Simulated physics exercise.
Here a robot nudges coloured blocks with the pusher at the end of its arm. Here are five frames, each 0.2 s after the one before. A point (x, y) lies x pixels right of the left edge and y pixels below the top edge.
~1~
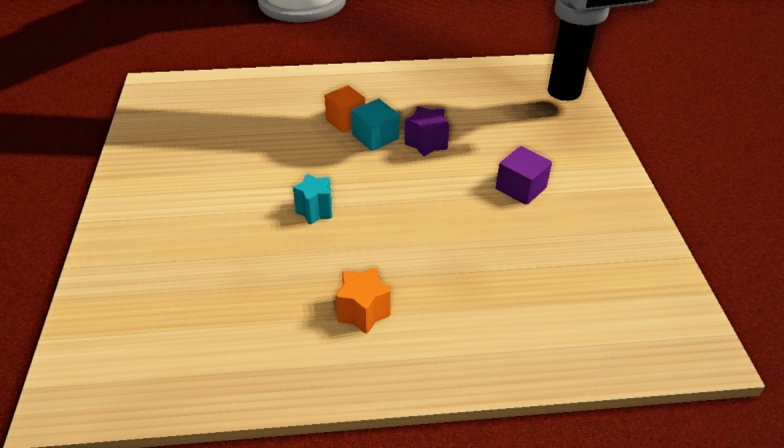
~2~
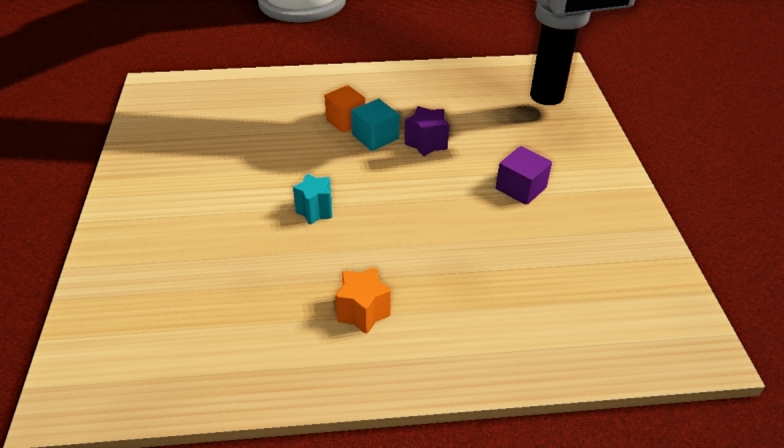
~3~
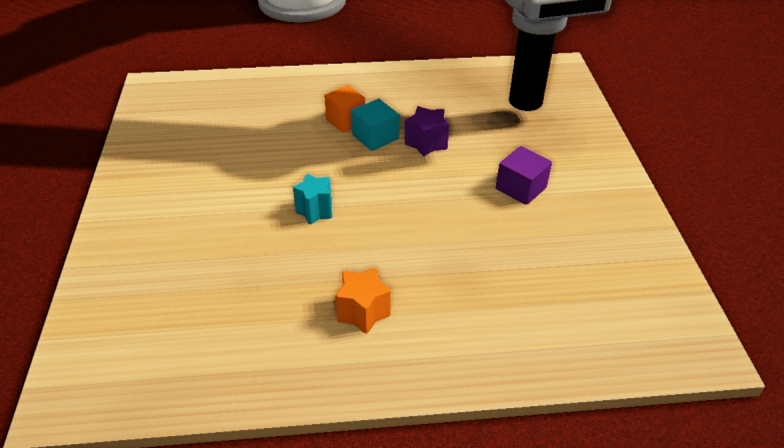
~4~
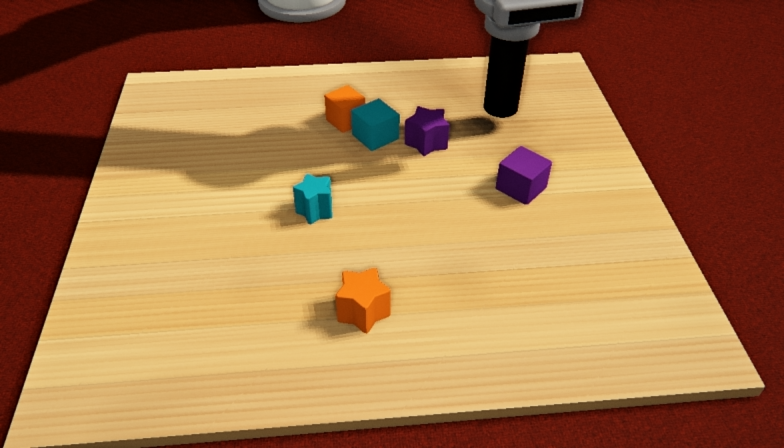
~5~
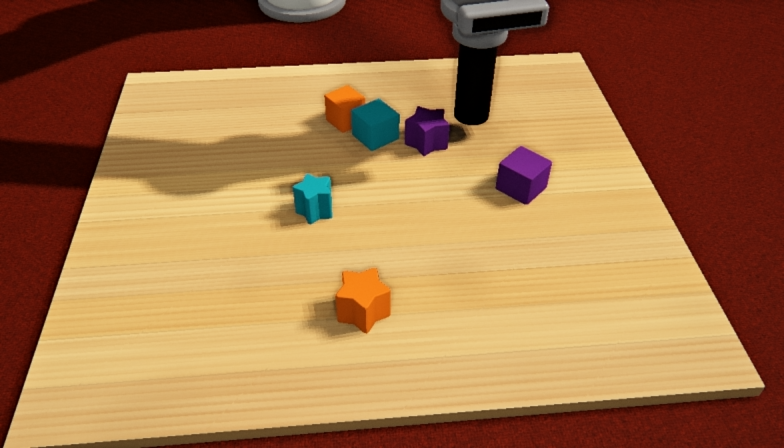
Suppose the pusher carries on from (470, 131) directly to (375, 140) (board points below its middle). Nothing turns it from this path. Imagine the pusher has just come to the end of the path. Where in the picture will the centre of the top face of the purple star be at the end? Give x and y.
I'd place it at (381, 135), taking the centre of its top.
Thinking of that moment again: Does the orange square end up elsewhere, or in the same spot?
It will be resting on its spot.
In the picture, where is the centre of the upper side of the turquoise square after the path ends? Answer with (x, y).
It ends at (339, 118).
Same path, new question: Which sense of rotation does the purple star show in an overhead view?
It is turned anticlockwise.
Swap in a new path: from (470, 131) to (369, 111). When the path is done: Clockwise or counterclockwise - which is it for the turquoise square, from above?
The twist is clockwise.
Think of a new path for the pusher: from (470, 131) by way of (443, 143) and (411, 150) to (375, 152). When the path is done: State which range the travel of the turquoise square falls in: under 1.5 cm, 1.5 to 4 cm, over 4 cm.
Beyond 4 cm.
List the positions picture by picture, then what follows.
The first frame shows pusher tip at (564, 92); block tops, orange square at (345, 96); turquoise square at (375, 111); purple star at (428, 117).
The second frame shows pusher at (547, 96); blocks unchanged.
The third frame shows pusher at (526, 102); blocks unchanged.
The fourth frame shows pusher at (501, 108); blocks unchanged.
The fifth frame shows pusher at (471, 116); orange square at (345, 96); turquoise square at (375, 111); purple star at (428, 117).
On the path given first. One third of the way, pusher at (438, 119); turquoise square at (370, 112); purple star at (411, 120), turned 25° anticlockwise.
Two thirds of the way, pusher at (406, 122); turquoise square at (355, 118), turned 55° clockwise; purple star at (392, 131), turned 55° anticlockwise.
At the end, pusher at (375, 125); orange square in place; turquoise square at (339, 118), turned 30° clockwise; purple star at (381, 135), turned 90° anticlockwise.
